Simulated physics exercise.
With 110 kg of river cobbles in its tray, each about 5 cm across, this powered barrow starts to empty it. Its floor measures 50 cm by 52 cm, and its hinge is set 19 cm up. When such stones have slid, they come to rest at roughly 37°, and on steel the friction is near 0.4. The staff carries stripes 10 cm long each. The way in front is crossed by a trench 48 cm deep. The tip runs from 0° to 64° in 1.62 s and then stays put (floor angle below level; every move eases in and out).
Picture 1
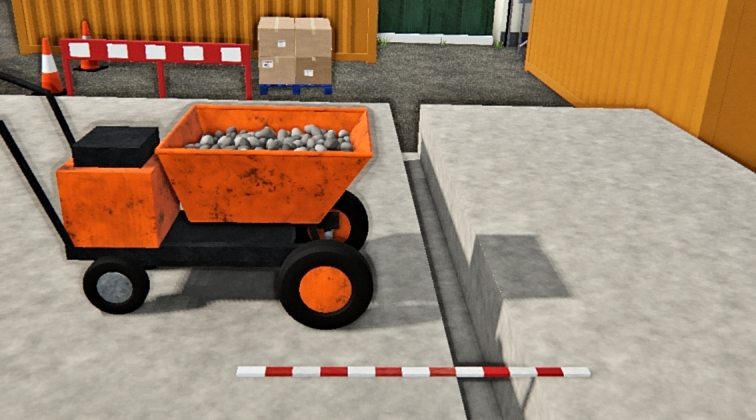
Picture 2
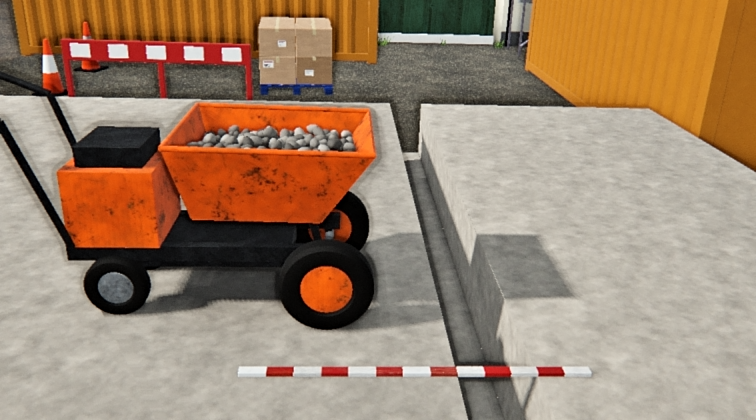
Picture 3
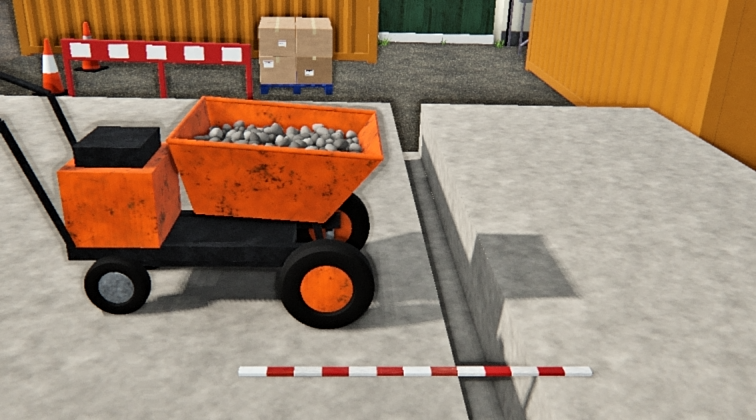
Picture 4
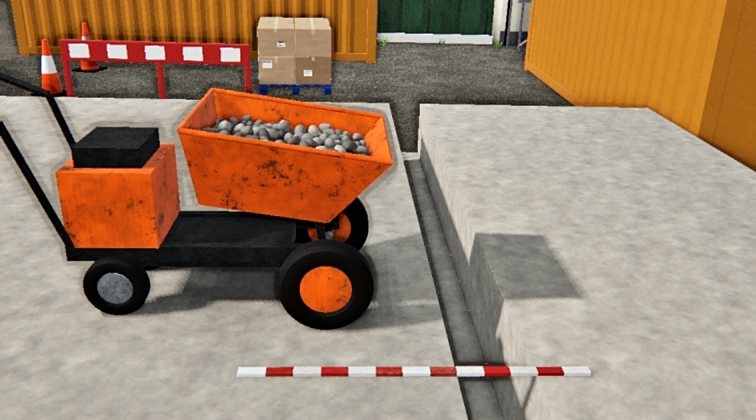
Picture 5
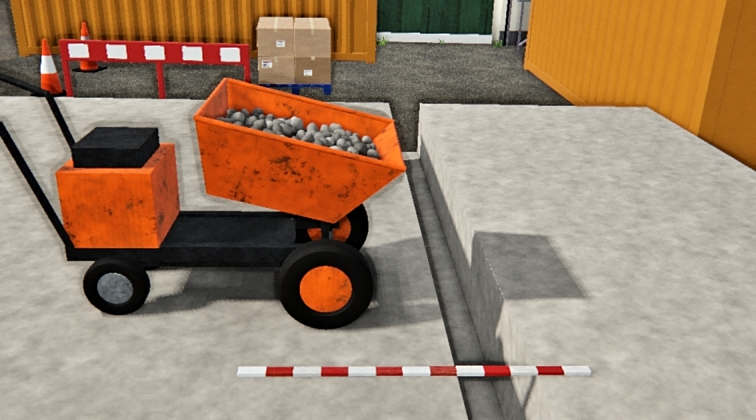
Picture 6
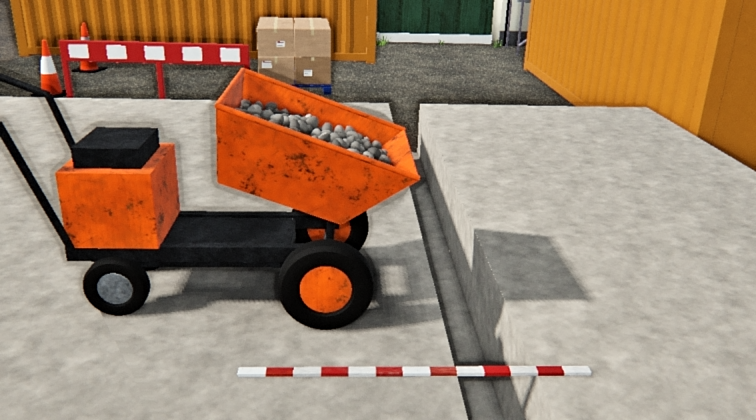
The orange tray of a small powered barrow, loaded with grey stones, tilted steadily forward to the right, its back end rising, while the wheels stayed still beside a narrow trench in the concrete.
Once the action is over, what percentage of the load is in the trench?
About 56 in every hundred.
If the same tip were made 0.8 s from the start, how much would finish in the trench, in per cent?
40 per cent.
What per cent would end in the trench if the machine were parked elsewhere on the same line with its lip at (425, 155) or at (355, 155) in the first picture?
I'd expect close to 20 per cent at the first and 65 per cent at the second.
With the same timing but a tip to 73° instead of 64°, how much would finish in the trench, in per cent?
About 75%.
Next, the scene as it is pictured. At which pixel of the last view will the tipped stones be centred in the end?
The middle should be near (475, 367).
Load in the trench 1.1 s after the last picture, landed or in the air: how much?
Roughly 15 percent of the load.
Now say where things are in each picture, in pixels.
Lip at (372, 155), floor tilted 0°, highest stones at (275, 138), in the first frame.
The tray is at 1°, its lip at (375, 156); the top of the load is at (277, 137), in the second frame.
The tray is at 4°, its lip at (383, 158); the top of the load is at (278, 135), in the third frame.
Lip at (392, 163), floor tilted 8°, highest stones at (265, 130), in the fourth frame.
The tray is at 14°, its lip at (405, 169); the top of the load is at (269, 125), in the fifth frame.
The tray is at 20°, its lip at (419, 179); the top of the load is at (259, 116), in the sixth frame.
Then, 0.6 s after the last picture the floor is at 54°, 100 % in the tray; the foremost stones are at (457, 219).
Then, 1.1 s after the last picture the floor is at 64°, 81 % in the tray, 14 % in the trench, 5 % past the trench; the foremost stones are at (537, 295).
Then, 1.5 s after the last picture the floor is at 64°, 56 % in the tray, 28 % in the trench, 16 % past the trench; the foremost stones are at (570, 278).
Then, 3.4 s after the last picture the floor is at 64°, 26 % in the tray, 56 % in the trench, 18 % past the trench; the foremost stones are at (606, 281).
